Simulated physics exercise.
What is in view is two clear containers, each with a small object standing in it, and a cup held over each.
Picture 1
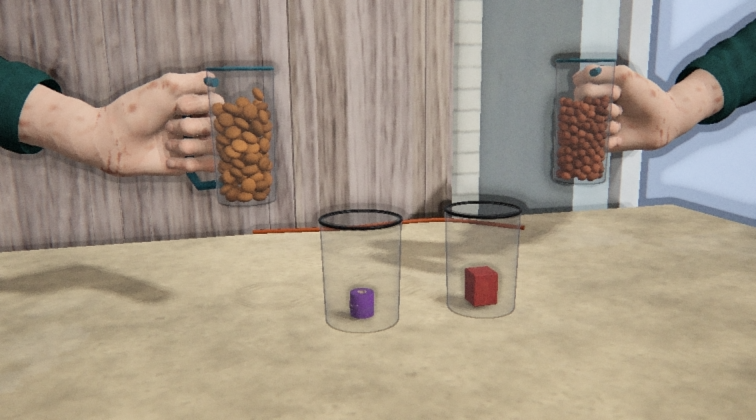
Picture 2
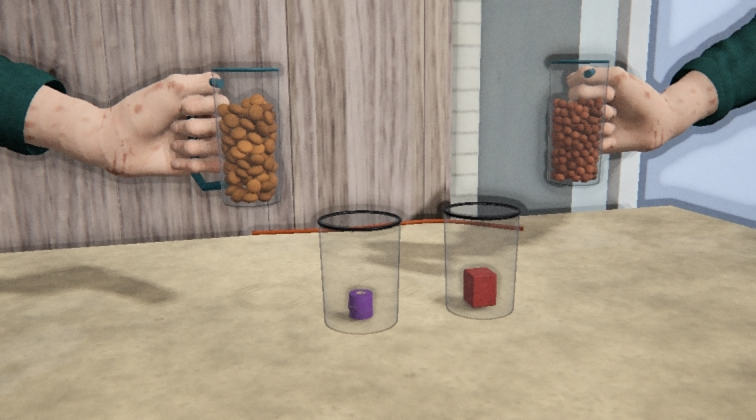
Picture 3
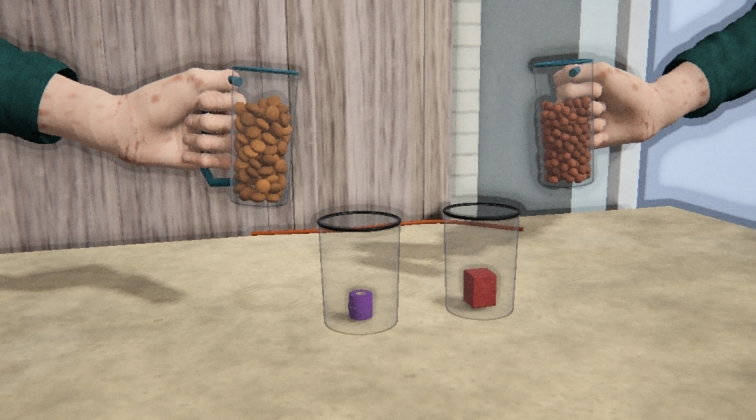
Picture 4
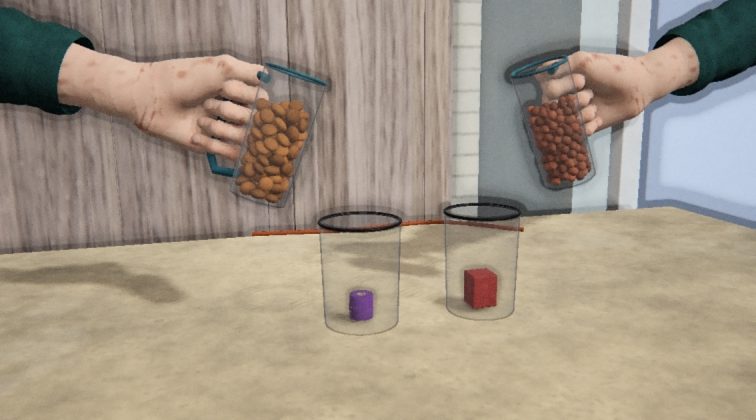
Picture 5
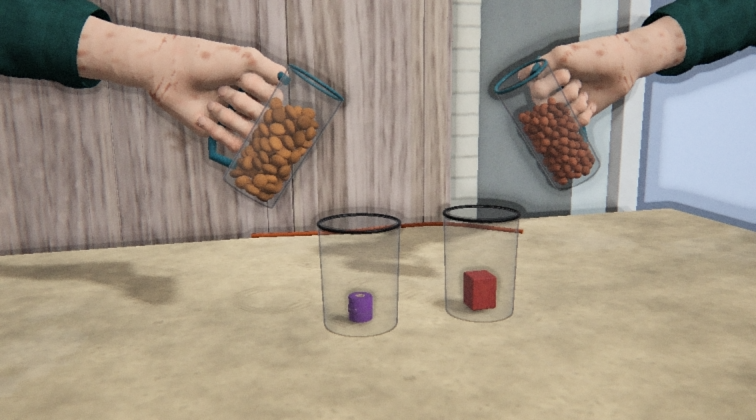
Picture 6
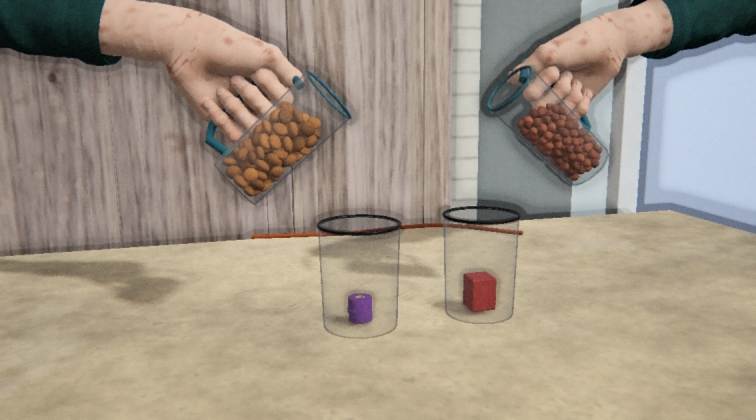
Two hands held clear cups of small brown pieces above two glasses, one with a little purple roll inside and the other a red block, then moved the cups inward and tilted them toward each other.
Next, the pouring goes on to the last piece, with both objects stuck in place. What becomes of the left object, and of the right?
At the end, left: I think it will be smothered completely. Right: I think it will be smothered completely.
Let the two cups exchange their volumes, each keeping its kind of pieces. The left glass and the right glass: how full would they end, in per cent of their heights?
Near 50 on the left, 60 on the right.
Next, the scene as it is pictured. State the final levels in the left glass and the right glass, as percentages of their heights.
Left side: 50 %; right side: 55 %.
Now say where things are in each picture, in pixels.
The first picture shows small roll in the left glass at (362, 303), a quarter of its height or less; left cup at (244, 136), three quarters full of bits of cat kibble; small block in the right glass at (481, 286), reaching about a third of the way up; right cup at (582, 121), two thirds full of clay pellets.
The second picture shows left cup at (249, 137), upright; right cup at (576, 123), upright.
The third picture shows left cup at (262, 137), tipped 6°; right cup at (565, 124), tipped 6°.
The fourth picture shows left cup at (277, 137), tipped 20°; right cup at (555, 124), tipped 20°.
The fifth picture shows left cup at (282, 138), tipped 34°; right cup at (549, 126), tipped 34°.
The sixth picture shows small roll in the left glass at (360, 308); left cup at (282, 139), tipped 48°; small block in the right glass at (479, 292); right cup at (549, 128), tipped 48°.
Then, 0.40 s past the last view, left glass empty, all of its cupful still in the cup; right glass empty, all of its cupful still in the cup.
Then, 0.83 s past the last view, left glass nearly empty, nearly all of its cupful still in the cup; right glass nearly empty, nearly all of its cupful still in the cup.
Then, 1.34 s past the last view, left glass half full, none of its cupful still in the cup; right glass half full, none of its cupful still in the cup.
Finally, left glass half full (surface near (360, 271)), nothing beside it; right glass half full (surface near (480, 255)), nothing beside it; the left thing is covered; the right thing is covered.
